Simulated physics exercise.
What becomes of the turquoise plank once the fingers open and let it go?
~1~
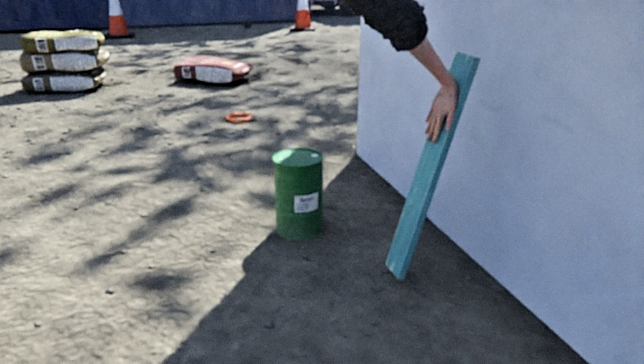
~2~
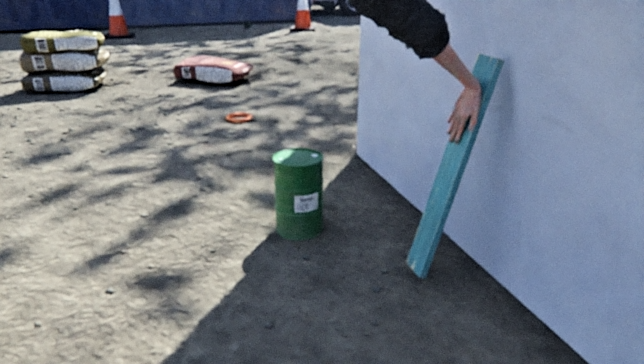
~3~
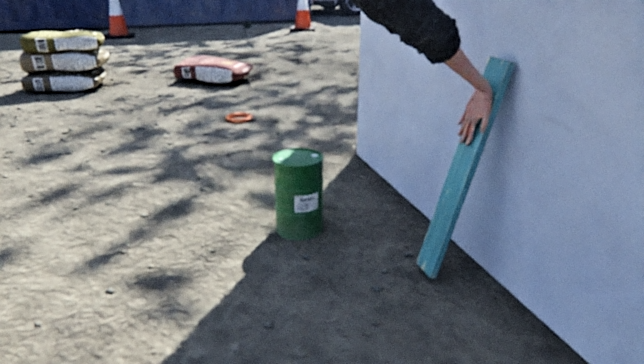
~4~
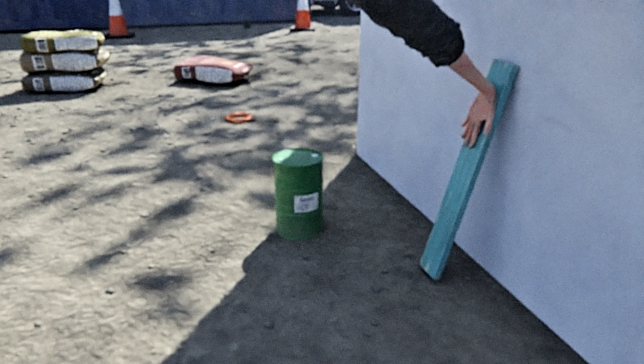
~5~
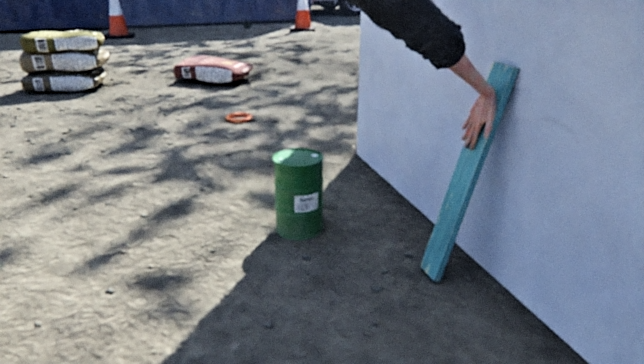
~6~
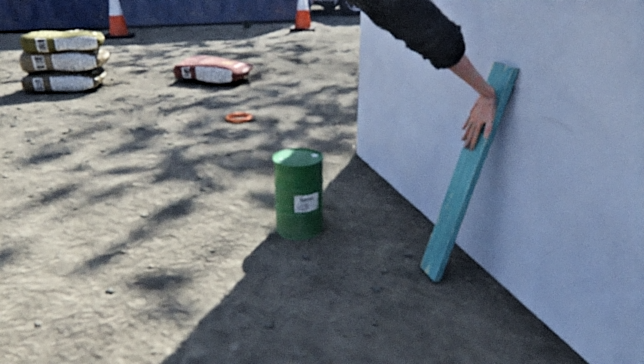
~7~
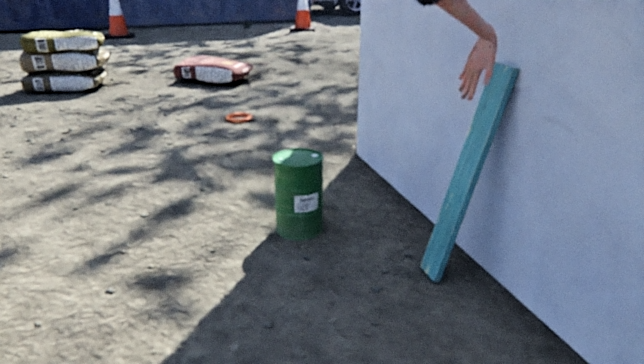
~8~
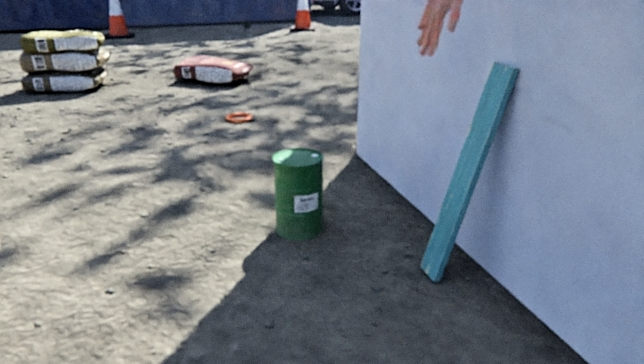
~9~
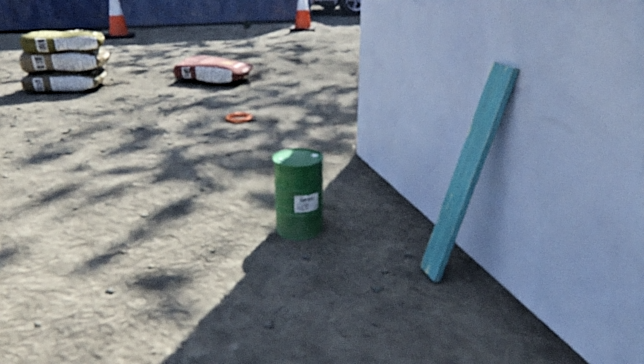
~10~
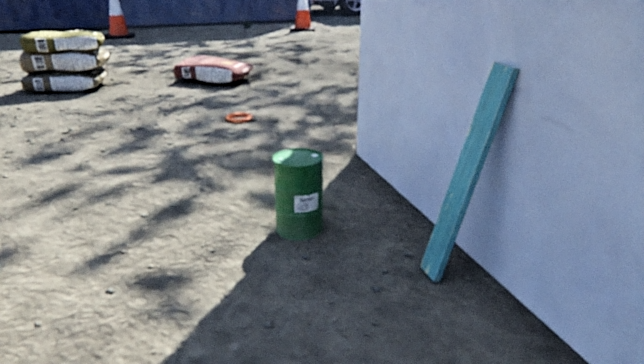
It stays leaning against the pale wall, in the same place where the hand left it.
A turquoise plank was shifted to the right by a hand and leaned against a pale wall near a green canister. The hand let go and drew back out of view, and the plank stayed leaning there while the canister stood still.
